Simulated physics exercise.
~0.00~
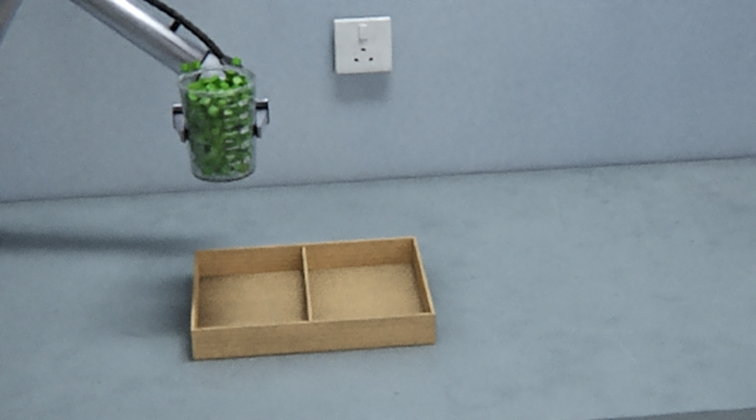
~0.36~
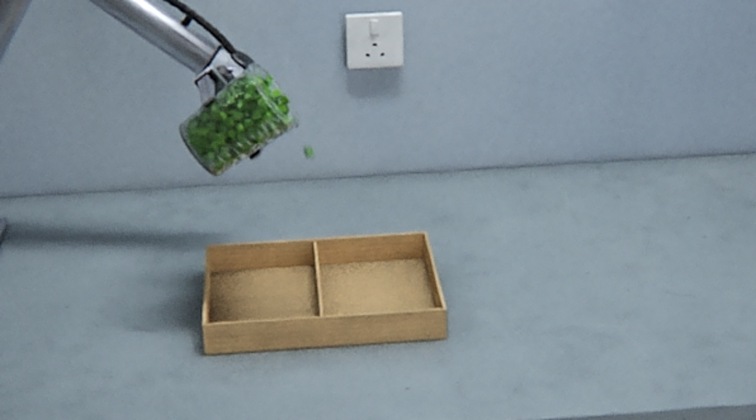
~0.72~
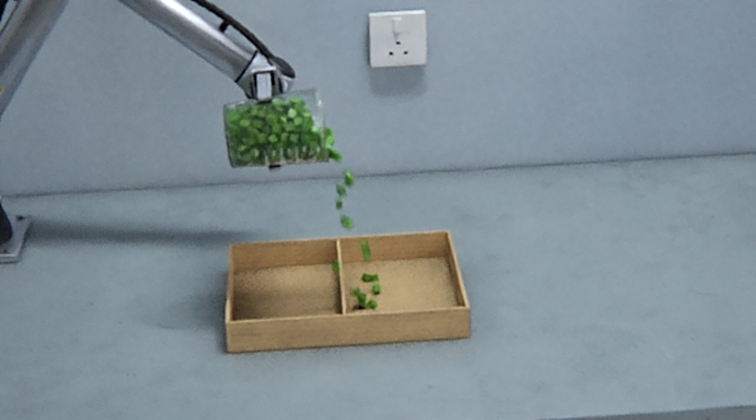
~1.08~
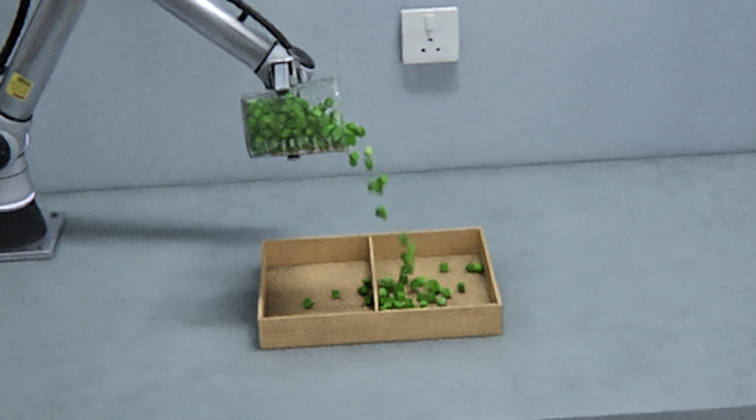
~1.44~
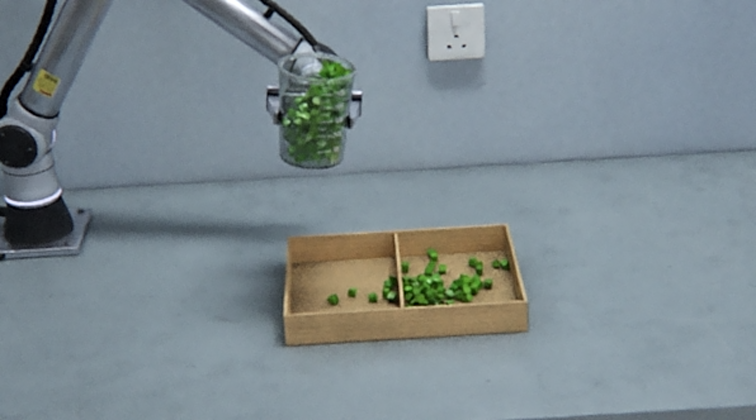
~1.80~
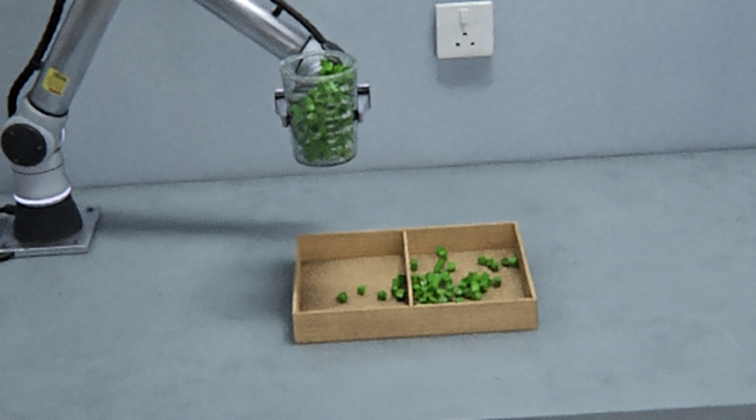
A robot arm tips green dice from a clear tumbler into a divided tray, then rights it.
